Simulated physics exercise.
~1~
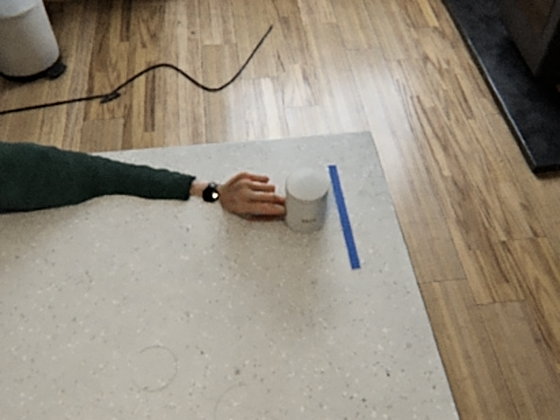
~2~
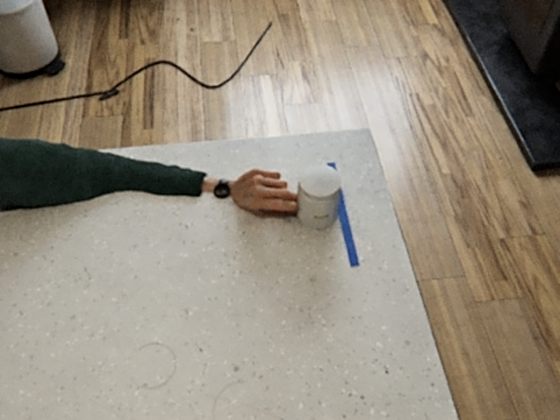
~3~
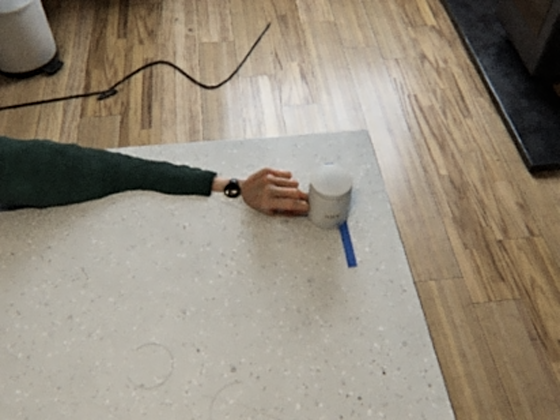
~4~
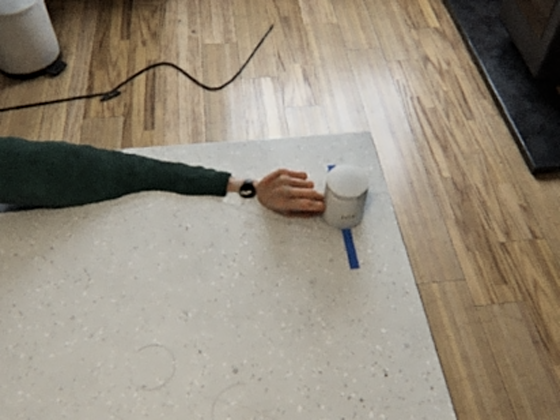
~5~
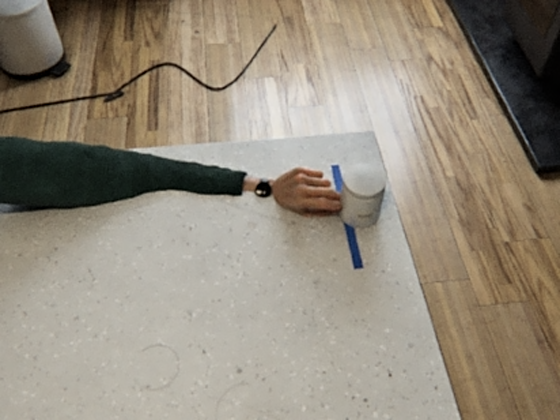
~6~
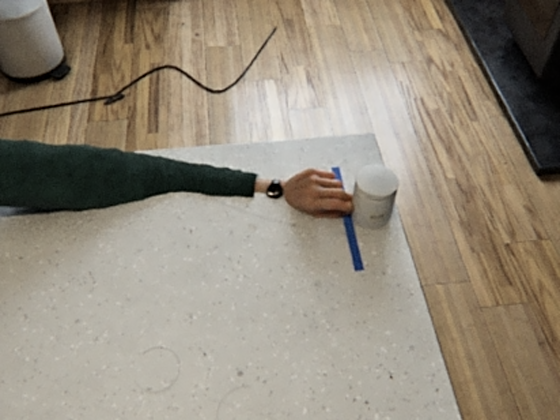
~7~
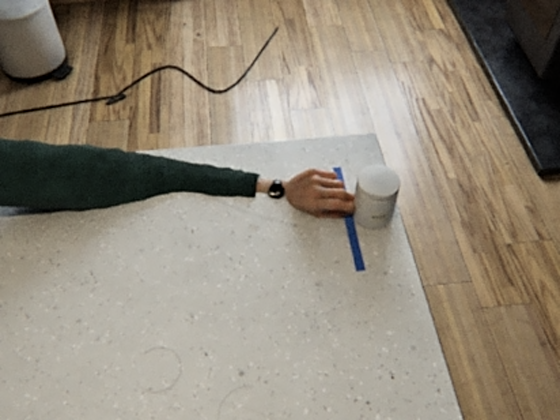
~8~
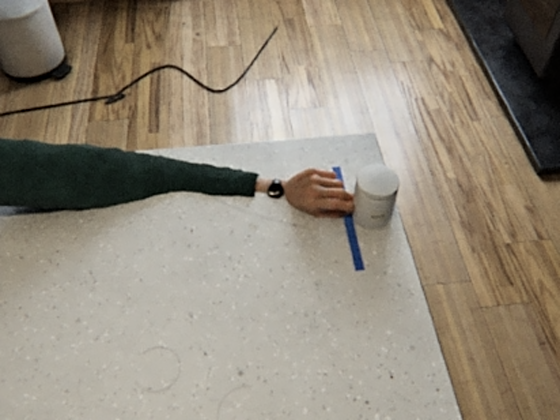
On a speckled pale table above a wooden floor, a hand in a dark green sleeve pushed a white jar to the right, across a strip of blue tape, then stopped near the table's edge, leaving the jar standing upright on the table.
